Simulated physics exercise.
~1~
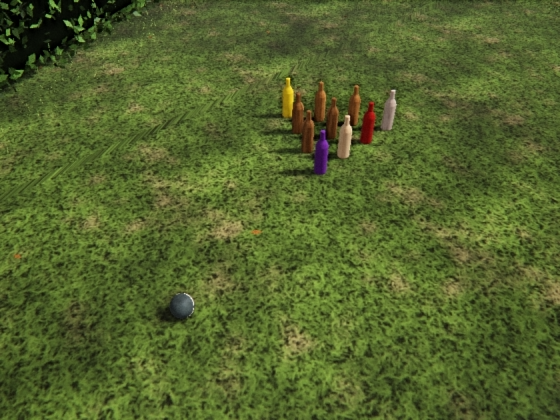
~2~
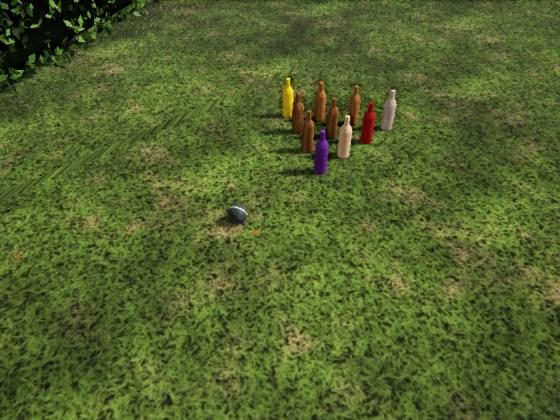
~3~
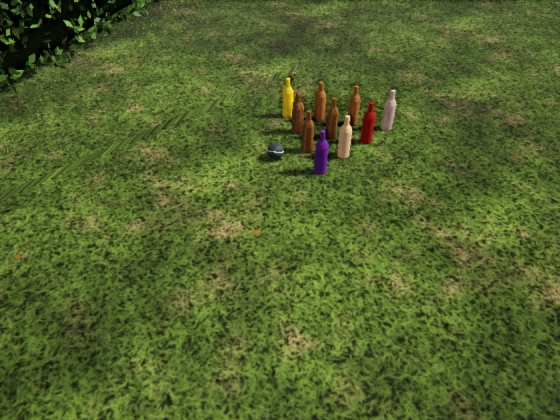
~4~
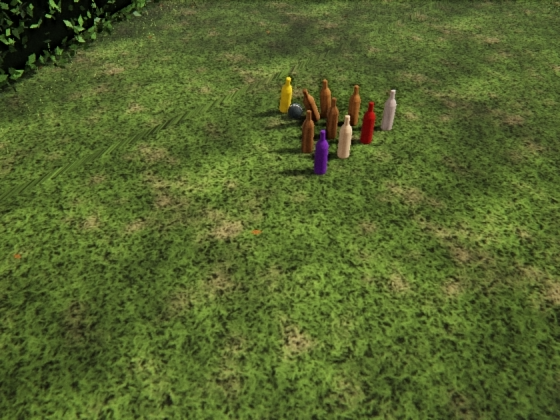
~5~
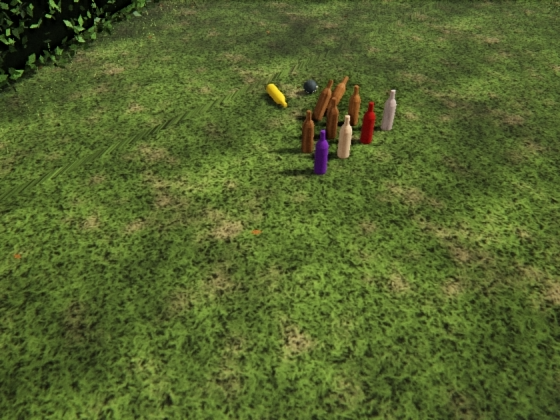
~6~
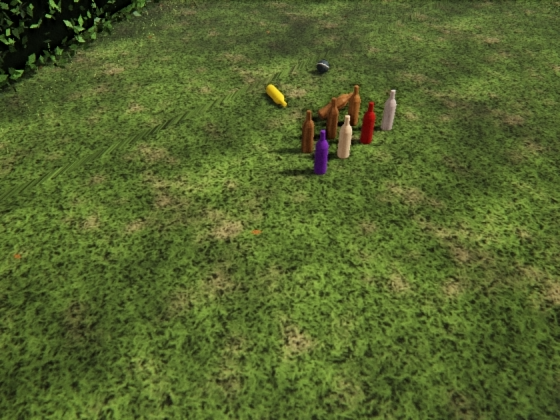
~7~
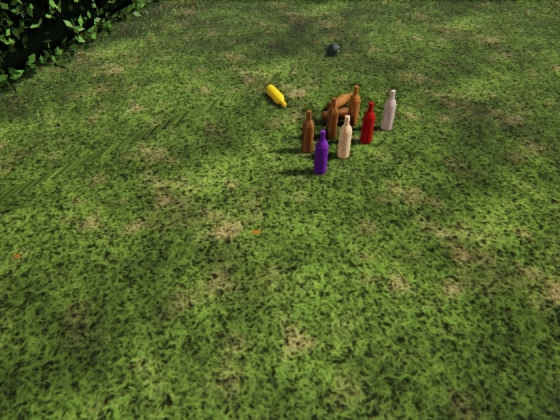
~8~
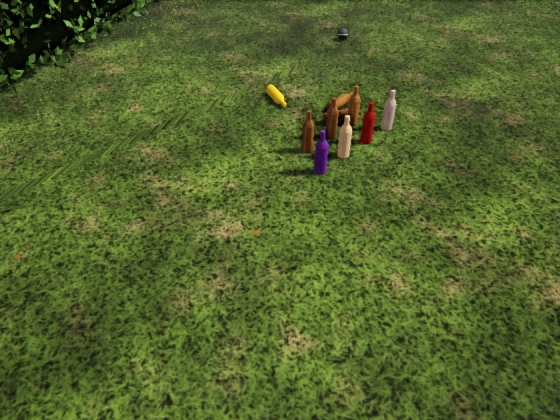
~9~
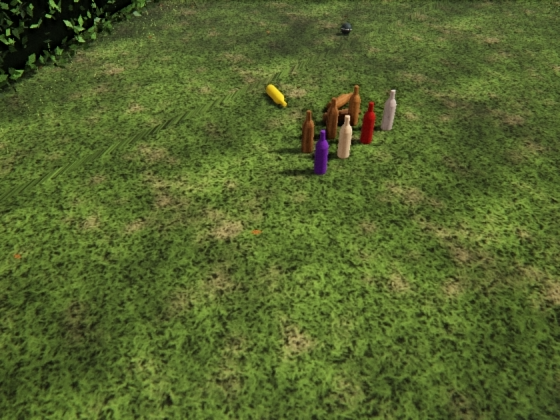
The clip opens on a sunlit patch of grass where ten bottle-shaped skittles stand in a wedge, among them a purple one at the front, a red one and a yellow one. A dark ball rolls up from the lower left toward the left side of the group. It passes the purple skittle and strikes the back left, tipping a brown skittle and knocking the yellow one flat. The ball rolls on beyond the wedge while more brown skittles topple against their neighbours. It ends far behind them, with the red and purple skittles still upright.
